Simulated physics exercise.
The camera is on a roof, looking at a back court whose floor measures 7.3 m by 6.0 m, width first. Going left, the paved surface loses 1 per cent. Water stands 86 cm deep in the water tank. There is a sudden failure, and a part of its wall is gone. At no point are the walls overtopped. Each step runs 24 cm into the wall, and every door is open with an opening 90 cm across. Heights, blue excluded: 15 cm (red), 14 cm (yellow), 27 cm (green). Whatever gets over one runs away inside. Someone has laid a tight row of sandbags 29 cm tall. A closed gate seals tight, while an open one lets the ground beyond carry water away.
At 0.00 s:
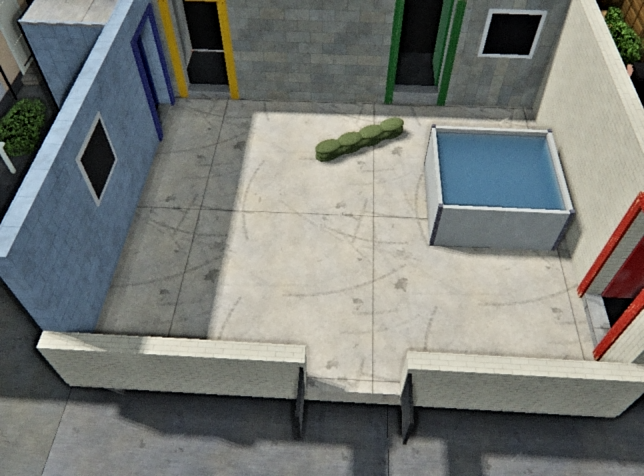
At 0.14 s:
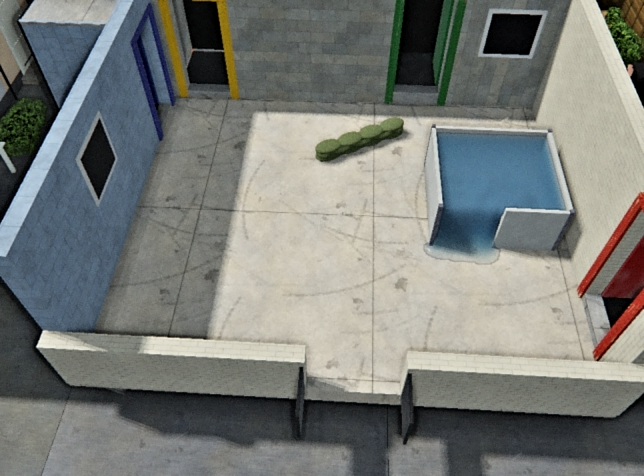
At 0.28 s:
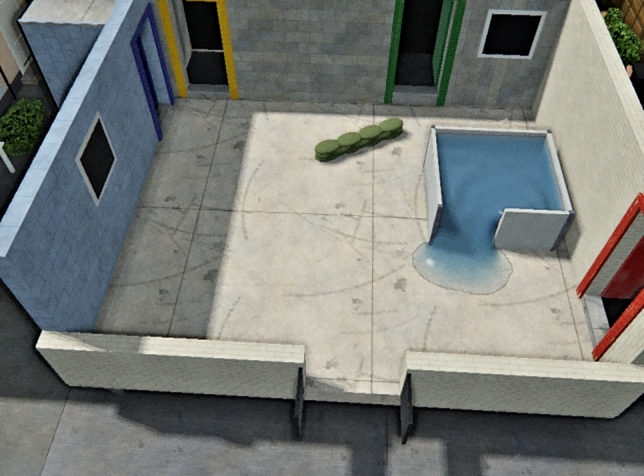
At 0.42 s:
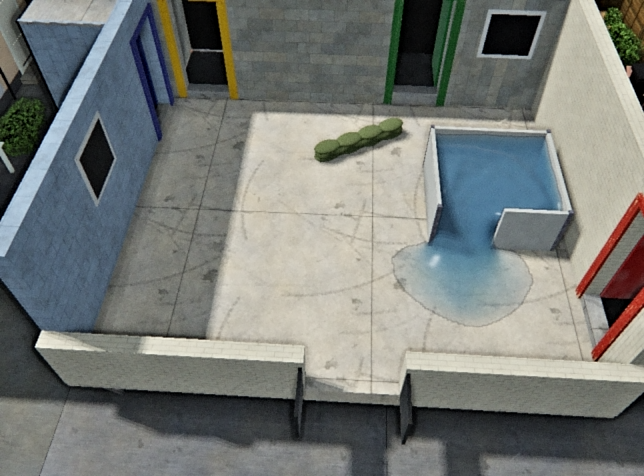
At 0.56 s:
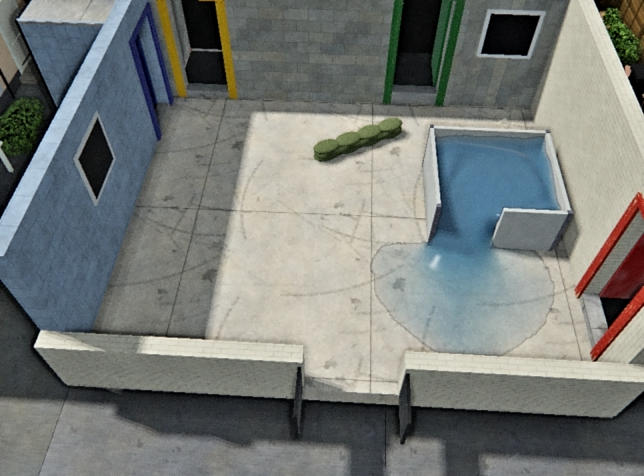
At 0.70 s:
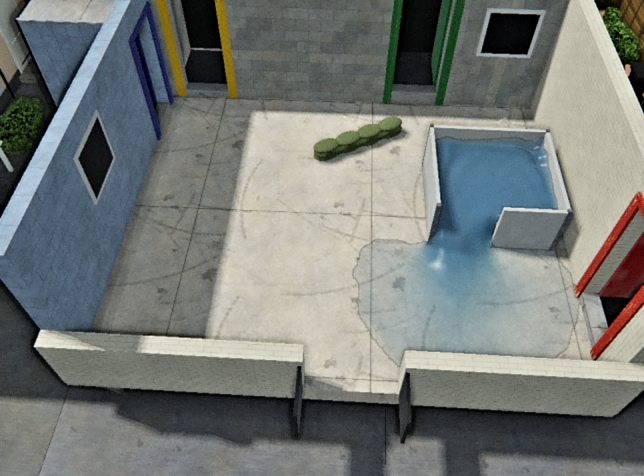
At first, still water fills a square white-walled tank on the right side of a walled courtyard, near a low green hedge. Then part of the tank's front wall is gone, and water pours through the gap, spreading across the pale paving in a widening puddle that reaches toward the low front wall.
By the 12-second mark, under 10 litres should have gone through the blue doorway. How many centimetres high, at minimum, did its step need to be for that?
It needed to be about 9.5 cm high.
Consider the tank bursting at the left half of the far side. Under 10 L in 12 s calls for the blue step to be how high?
Some 16 centimetres.
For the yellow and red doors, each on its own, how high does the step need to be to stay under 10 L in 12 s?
Close to 9.5 cm (yellow) and close to 17 cm (red).
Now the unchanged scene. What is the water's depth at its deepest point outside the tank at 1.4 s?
Max depth: About 42 cm.
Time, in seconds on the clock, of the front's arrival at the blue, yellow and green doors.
Arrival times - blue: 5.0 s; yellow: 6.0 s; green: 5.5 s.
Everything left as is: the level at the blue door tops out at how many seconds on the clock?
Near 11.0 seconds.
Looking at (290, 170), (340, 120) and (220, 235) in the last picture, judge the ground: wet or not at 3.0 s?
So the three spots come out spared, spared, spared, in that order.
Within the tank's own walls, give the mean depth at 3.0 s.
Around 33 centimetres.
After 1.4 s water covers 20 % of the floor, deepest (42 cm) near (451, 380); it has not reached the blue door.
After 3.0 s water covers 30 % of the floor, deepest (28 cm) near (583, 387); it has not reached the blue door.
After 12.0 s water covers 85 % of the floor, deepest (12 cm) near (168, 113); 11 cm at the blue door, 29 litres in over its 7 cm step.
At the blue door as built, the water arrived by 5.0 s and peaked near 11 cm at 11.0 s.
With a step of 7.5 cm, 25 litres would have come in within the 12 s; with 10.5 cm, 4 litres. So under 10 litres takes about 9.5 cm.
